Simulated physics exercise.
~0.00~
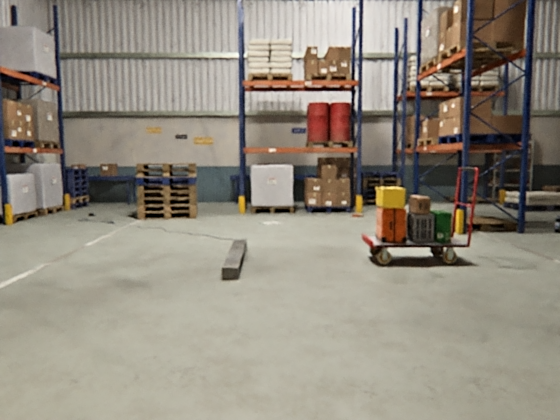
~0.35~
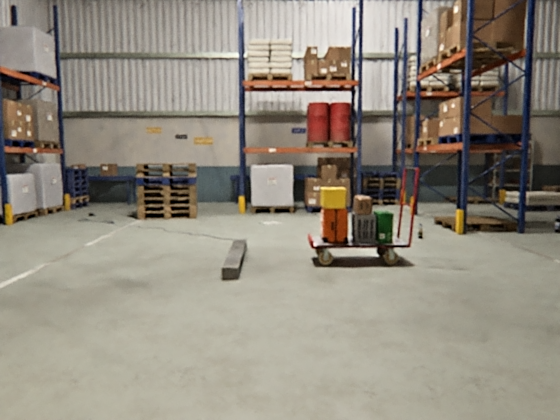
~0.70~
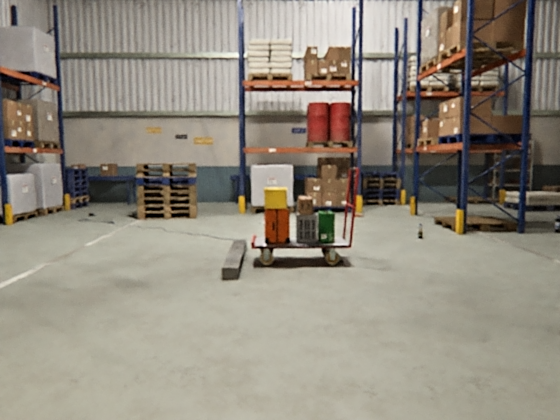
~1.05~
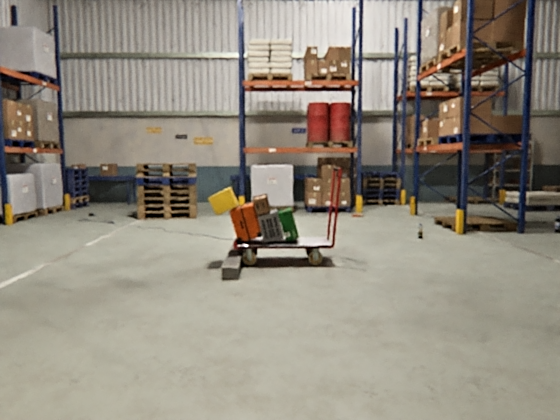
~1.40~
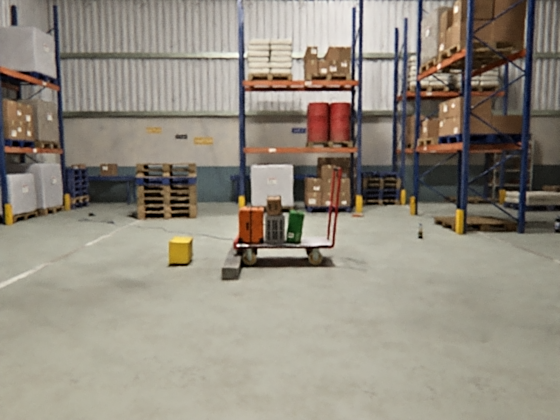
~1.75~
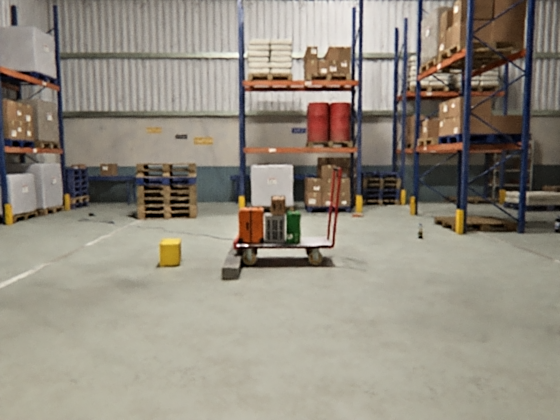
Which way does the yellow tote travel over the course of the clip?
It travels to the left, first riding on the trolley and then tumbling off past the kerb onto the floor.
